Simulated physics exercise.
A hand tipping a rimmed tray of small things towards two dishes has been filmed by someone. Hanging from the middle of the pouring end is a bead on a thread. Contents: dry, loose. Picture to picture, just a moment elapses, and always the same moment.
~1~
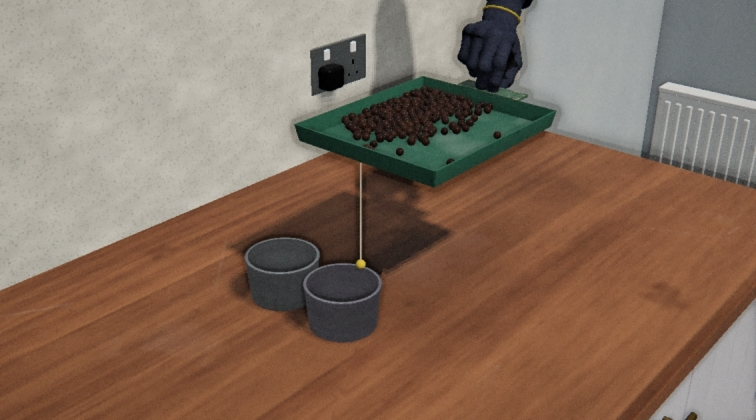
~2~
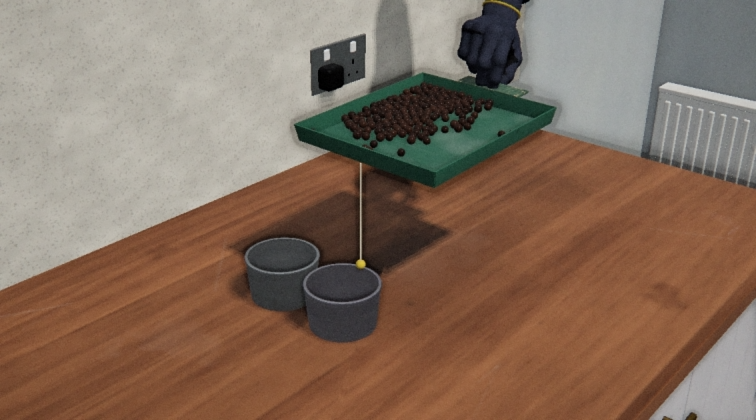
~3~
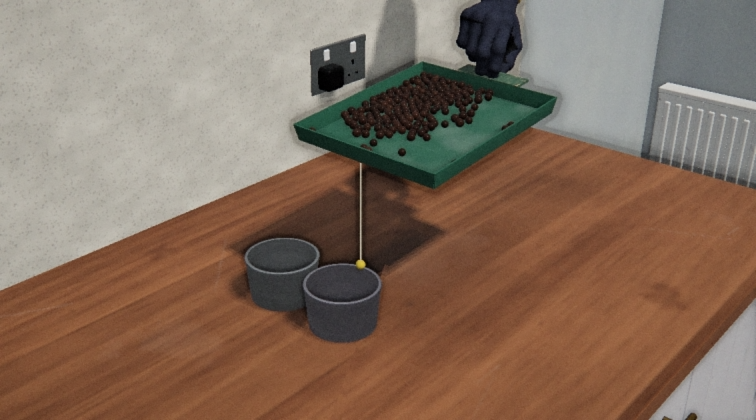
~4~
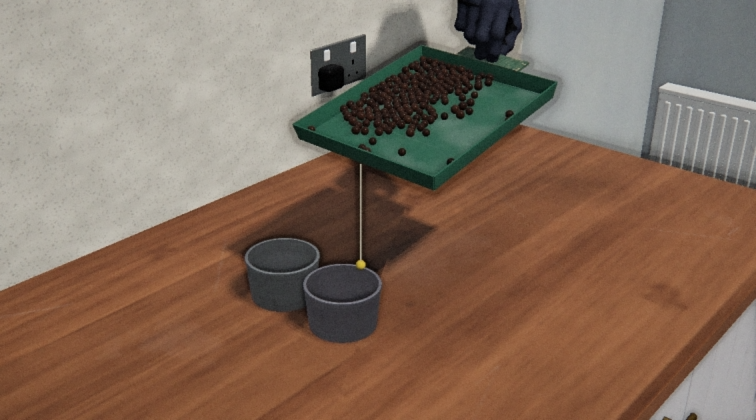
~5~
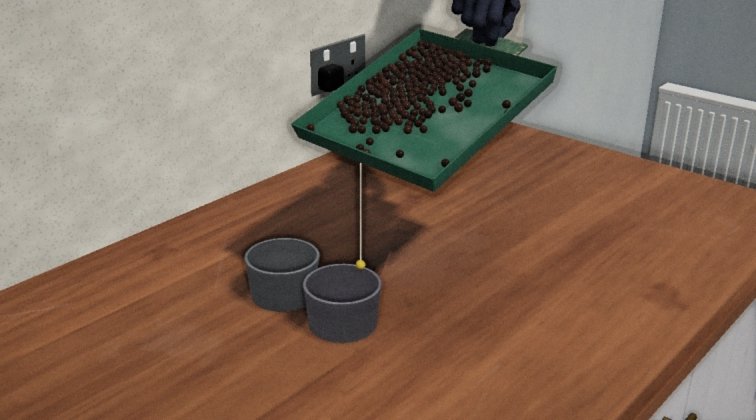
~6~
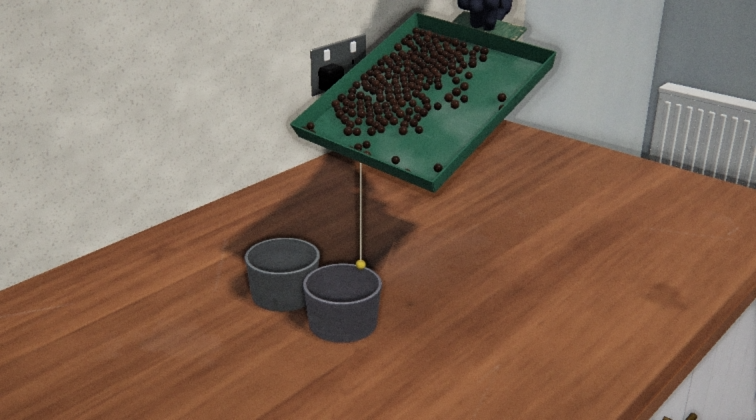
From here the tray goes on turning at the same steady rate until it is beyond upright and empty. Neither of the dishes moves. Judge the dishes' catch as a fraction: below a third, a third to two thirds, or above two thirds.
Between both dishes you'd find a little less than a third or even fewer.
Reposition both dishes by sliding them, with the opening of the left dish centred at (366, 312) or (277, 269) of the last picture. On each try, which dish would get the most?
The first layout gives the one at left, the second layout gives the one at right.
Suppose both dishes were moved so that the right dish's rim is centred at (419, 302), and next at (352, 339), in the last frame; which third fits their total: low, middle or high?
First attempt: Under a third; second attempt: Below one third.
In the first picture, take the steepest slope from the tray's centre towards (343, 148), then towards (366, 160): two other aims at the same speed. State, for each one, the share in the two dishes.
About 80 and 30 percent.
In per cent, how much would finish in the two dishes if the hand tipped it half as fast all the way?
About 20 %.
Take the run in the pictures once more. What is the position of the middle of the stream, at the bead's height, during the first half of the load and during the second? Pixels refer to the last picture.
I'd say close to (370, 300) at first and close to (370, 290) later on.
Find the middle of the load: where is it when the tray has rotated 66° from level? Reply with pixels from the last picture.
Near (374, 158).
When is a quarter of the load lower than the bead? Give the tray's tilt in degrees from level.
I'd put it at about 90 degrees.
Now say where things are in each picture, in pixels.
Corners of the pouring end near (299, 124) and (435, 169), level; middle of the load near (420, 115), chocolate balls; left dish near (257, 285); right dish near (317, 314); bead on its thread near (361, 264), in the first picture.
Corners of the pouring end near (299, 124) and (435, 170), level; middle of the load near (420, 112), in the second picture.
Corners of the pouring end near (298, 124) and (434, 171), tipped barely, lowest at the right corner; middle of the load near (420, 106), in the third picture.
Corners of the pouring end near (297, 123) and (433, 174), tipped a little, lowest at the right corner; middle of the load near (419, 95), a little on the move, in the fourth picture.
Corners of the pouring end near (296, 123) and (432, 176), tipped clearly, lowest at the right corner; middle of the load near (417, 86), a little on the move, in the fifth picture.
Corners of the pouring end near (295, 123) and (432, 178), tipped clearly, lowest at the right corner; middle of the load near (412, 80), all but a few on the move; left dish near (257, 285); right dish near (317, 315), in the sixth picture.
Shortly afterwards, tray tipped steeply; the bulk on the tray; only a few in the right dish; only a few outside both; near a quarter in the air.
Next, tray tipped past a quarter turn; a little on the tray; a little in the right dish; only a few in the left dish; near half outside both; near a third in the air.
Some moments later, tray tipped past a quarter turn; a little in the right dish; only a few in the left dish; the bulk outside both; only a few in the air.
In the end, tray tipped past a quarter turn; a little in the right dish; only a few in the left dish; the bulk outside both.
